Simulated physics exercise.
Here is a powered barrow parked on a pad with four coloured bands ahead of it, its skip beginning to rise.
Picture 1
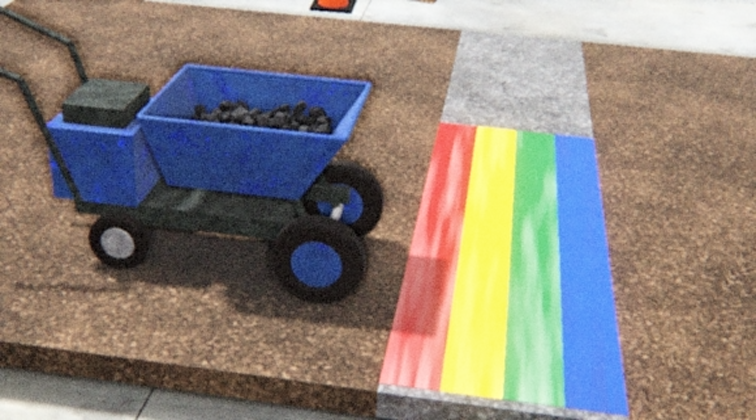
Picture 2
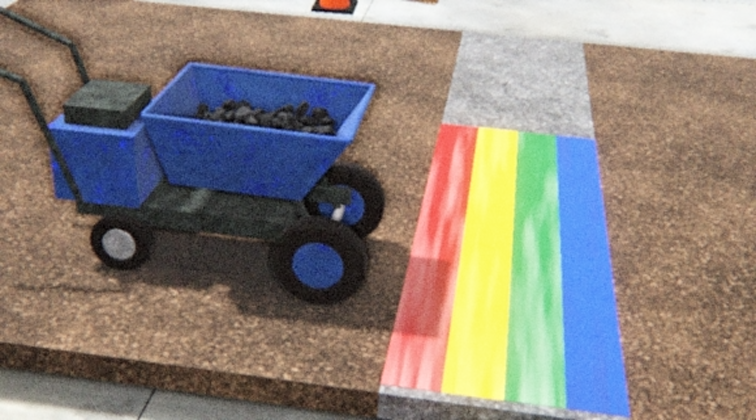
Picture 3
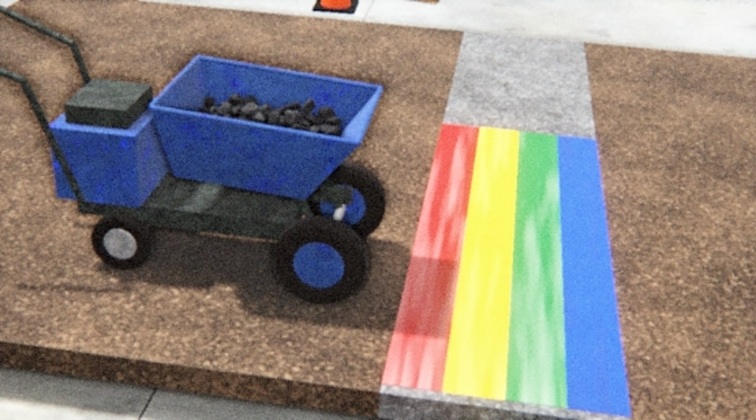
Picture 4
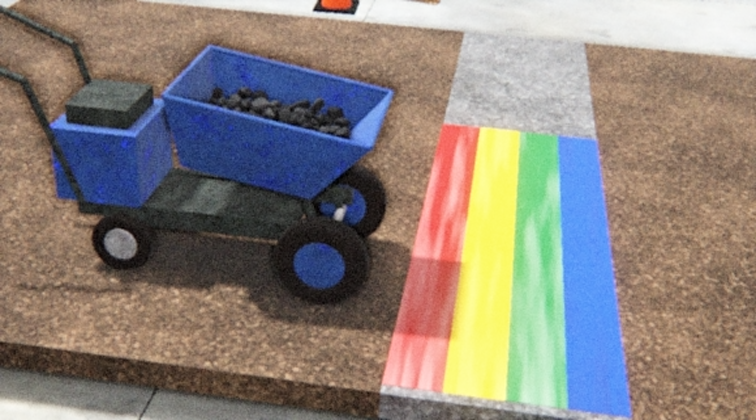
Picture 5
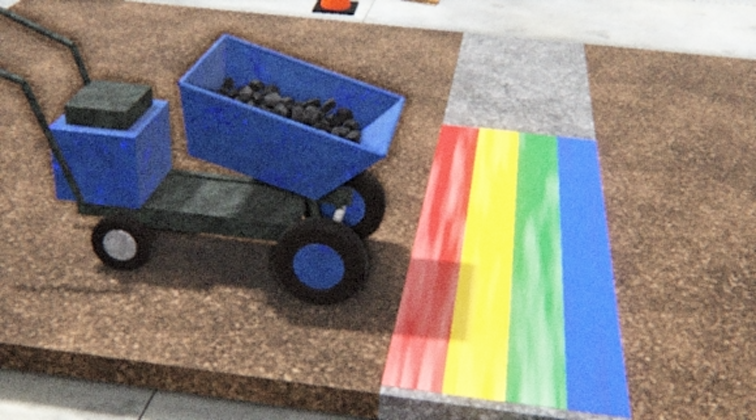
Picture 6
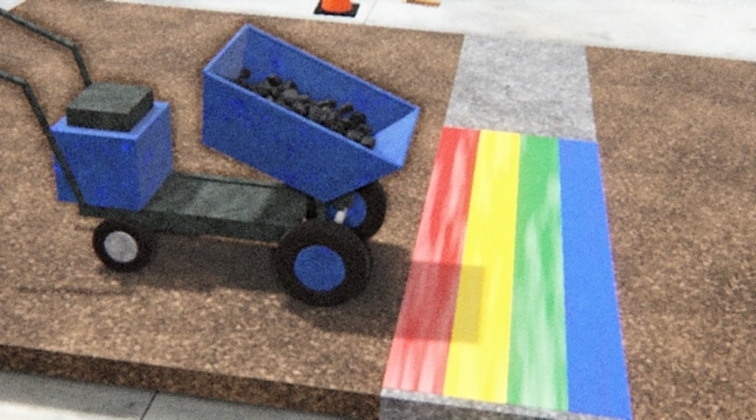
On a brown, speckled pad beside red, yellow, green and blue bands, a blue powered barrow stood still while its skip of black lumps rose at the back, tilting steadily toward the right.
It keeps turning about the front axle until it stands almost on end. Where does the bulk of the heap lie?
Most covered: The yellow band.
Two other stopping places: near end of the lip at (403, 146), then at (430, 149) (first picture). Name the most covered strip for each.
First the strip in green, then that blue strip.
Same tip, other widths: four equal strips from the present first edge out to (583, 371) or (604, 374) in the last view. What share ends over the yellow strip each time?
Roughly 30 per cent, and 40 per cent.
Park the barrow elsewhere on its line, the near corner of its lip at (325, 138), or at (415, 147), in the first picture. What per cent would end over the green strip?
The first gives 20 %, the second 40 %.
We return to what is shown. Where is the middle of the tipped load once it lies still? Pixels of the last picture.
Around (512, 287).
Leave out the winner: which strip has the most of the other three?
Next in line is the green one.
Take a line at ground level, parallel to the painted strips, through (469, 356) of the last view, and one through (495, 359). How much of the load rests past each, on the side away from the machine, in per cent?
About 80 and 60 per cent.
Soon after the last picture, skip tipped steeply; all in the skip.
A little later, skip tipped right over; most in the skip; a small part over the yellow strip; a stray few over the green strip.
Later still, skip tipped right over; about a quarter in the skip; a stray few over the red strip; about a third over the yellow strip; about a quarter over the green strip; a small part over the blue strip; a stray few off the paint.
By the end, skip tipped right over; a small part in the skip; a small part over the red strip; about half over the yellow strip; about a quarter over the green strip; a small part over the blue strip; a stray few off the paint.
